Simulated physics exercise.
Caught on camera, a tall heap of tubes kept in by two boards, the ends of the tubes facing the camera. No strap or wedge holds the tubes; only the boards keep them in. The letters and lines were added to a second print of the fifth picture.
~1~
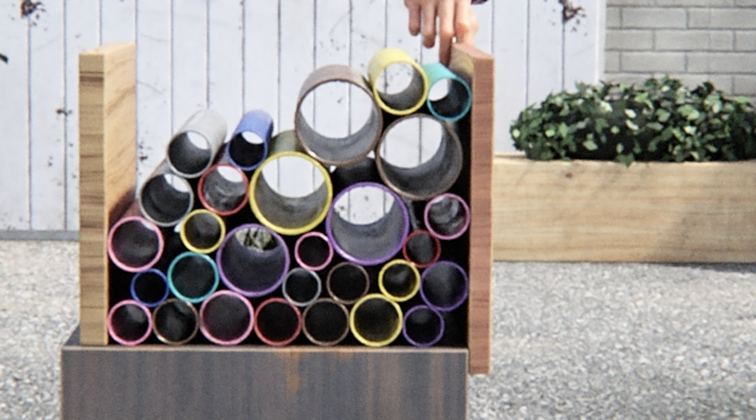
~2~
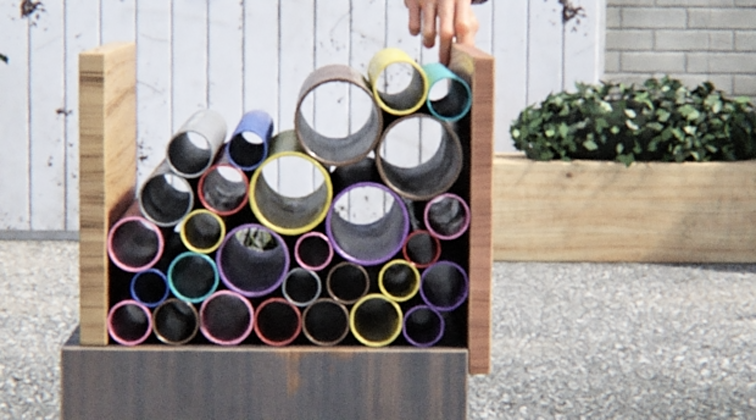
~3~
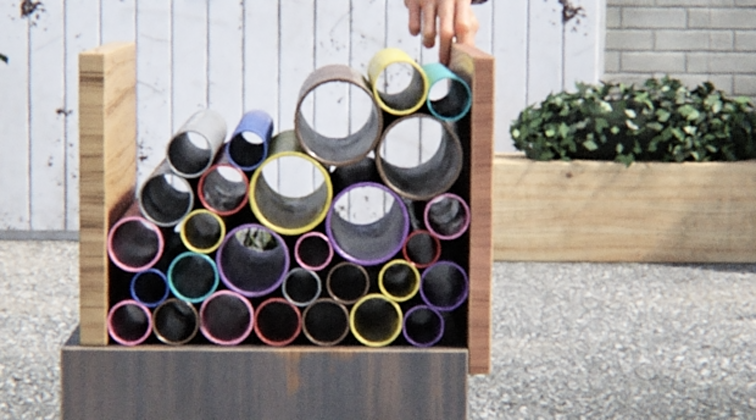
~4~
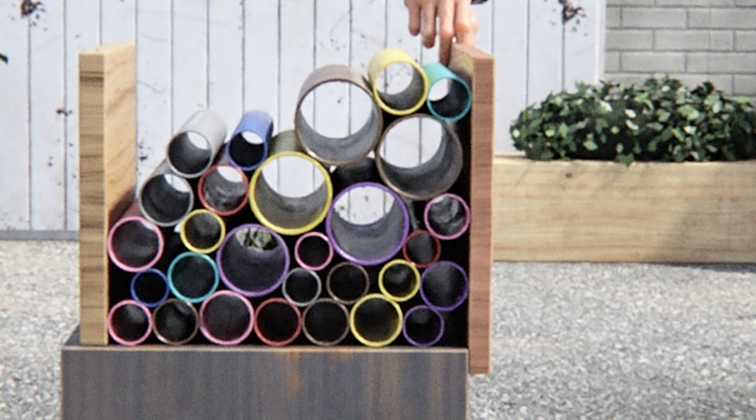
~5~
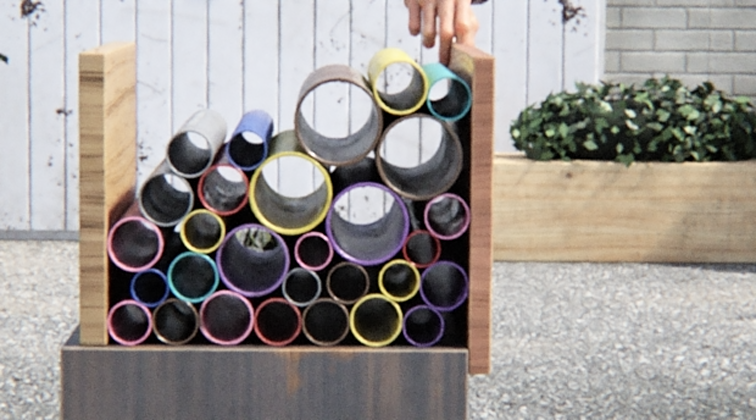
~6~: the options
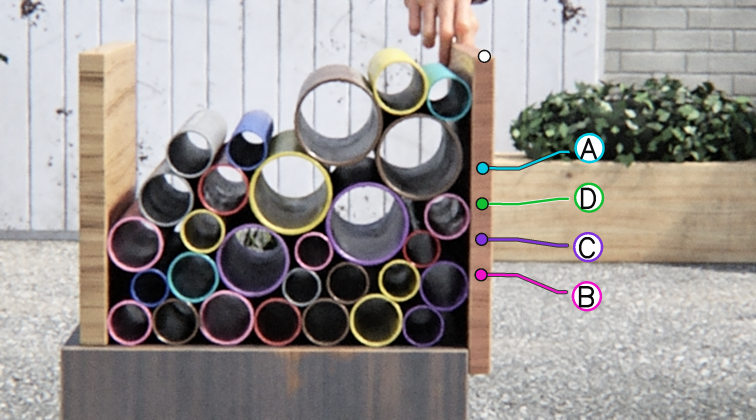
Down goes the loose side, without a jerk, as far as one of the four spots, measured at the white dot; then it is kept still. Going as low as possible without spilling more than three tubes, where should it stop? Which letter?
Stop at C.
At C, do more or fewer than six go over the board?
Fewer than six.
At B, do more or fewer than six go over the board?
At B, fewer than six.
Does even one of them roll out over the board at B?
Yes.
On the marked copy, A at (483, 168); B at (482, 275); C at (482, 240); D at (483, 204); the white dot at (485, 56).
Following C. Soon after the start, top of the board (471, 137).
Later, top of the board (470, 231).
In the end, top of the board (470, 238), one out over the board.
As for the rest, A one out over the board; B four out over the board; D one out over the board.
